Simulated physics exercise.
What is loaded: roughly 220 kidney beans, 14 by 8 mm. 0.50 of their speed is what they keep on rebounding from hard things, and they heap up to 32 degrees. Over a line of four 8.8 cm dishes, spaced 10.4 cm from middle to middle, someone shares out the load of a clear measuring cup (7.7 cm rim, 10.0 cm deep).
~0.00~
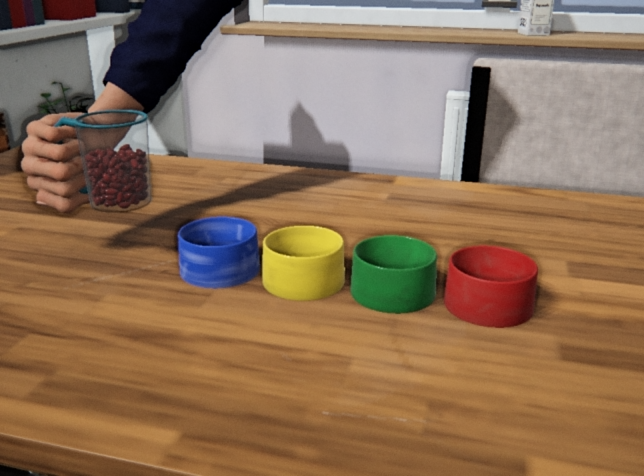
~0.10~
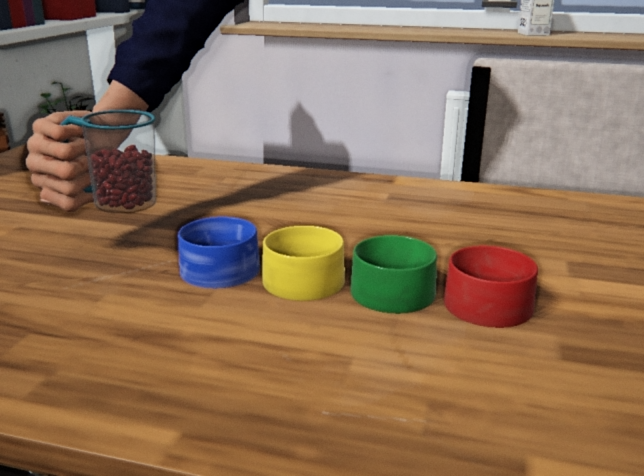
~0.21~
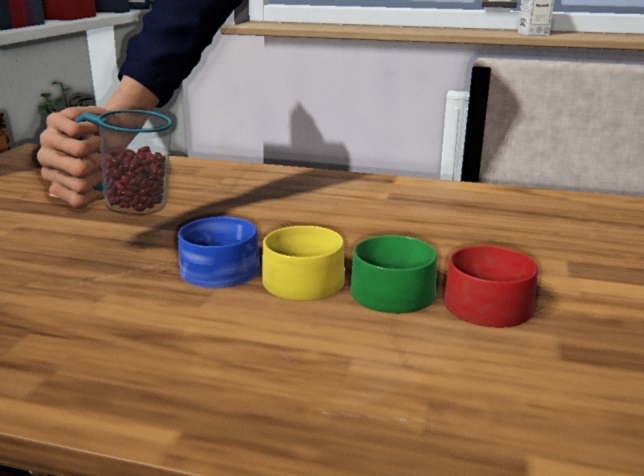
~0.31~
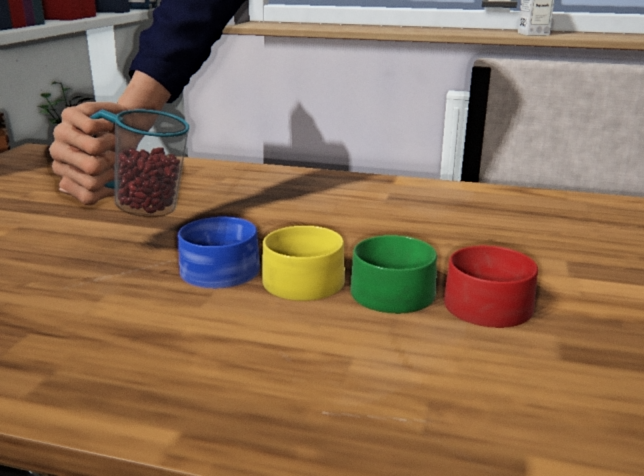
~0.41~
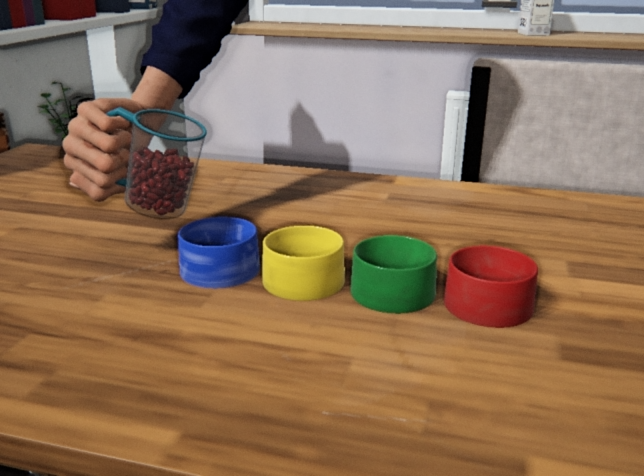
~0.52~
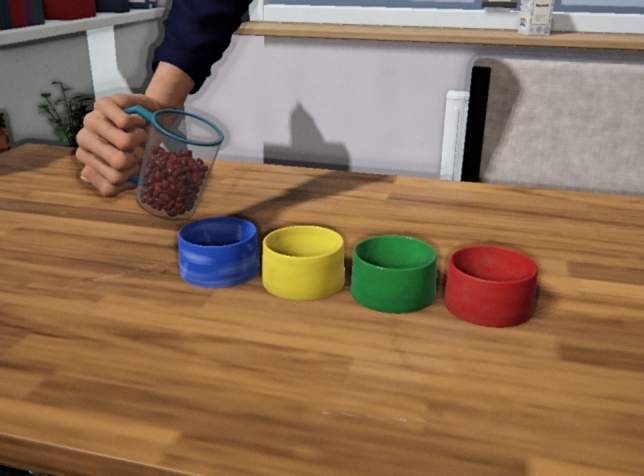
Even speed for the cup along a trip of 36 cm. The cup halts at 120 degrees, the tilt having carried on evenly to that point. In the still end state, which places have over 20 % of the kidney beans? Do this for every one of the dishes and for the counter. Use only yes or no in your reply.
Red: Yes; blue: No; green: No; yellow: No; counter: No.
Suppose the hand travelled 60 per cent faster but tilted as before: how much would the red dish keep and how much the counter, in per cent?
In that case red 100, counter 0.
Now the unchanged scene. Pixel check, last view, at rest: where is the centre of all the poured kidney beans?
Approximately (486, 283) in the last picture.
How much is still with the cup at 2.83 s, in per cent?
My guess is near 5 per cent.
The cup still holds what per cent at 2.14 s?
Roughly 100 %.
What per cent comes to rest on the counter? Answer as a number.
I'd put it near 0 per cent.
Then, at 1.49 s, tilt 67 degrees; cup holds 100 %.
After 2.14 s, tilt 97 degrees; cup holds 100 %.
Then, at 2.83 s, tilt 120 degrees; cup holds 5 %, red 95 %.
By 3.3 s all is still; red 100 %, blue 0 %, green 0 %, yellow 0 %, counter 0 %.
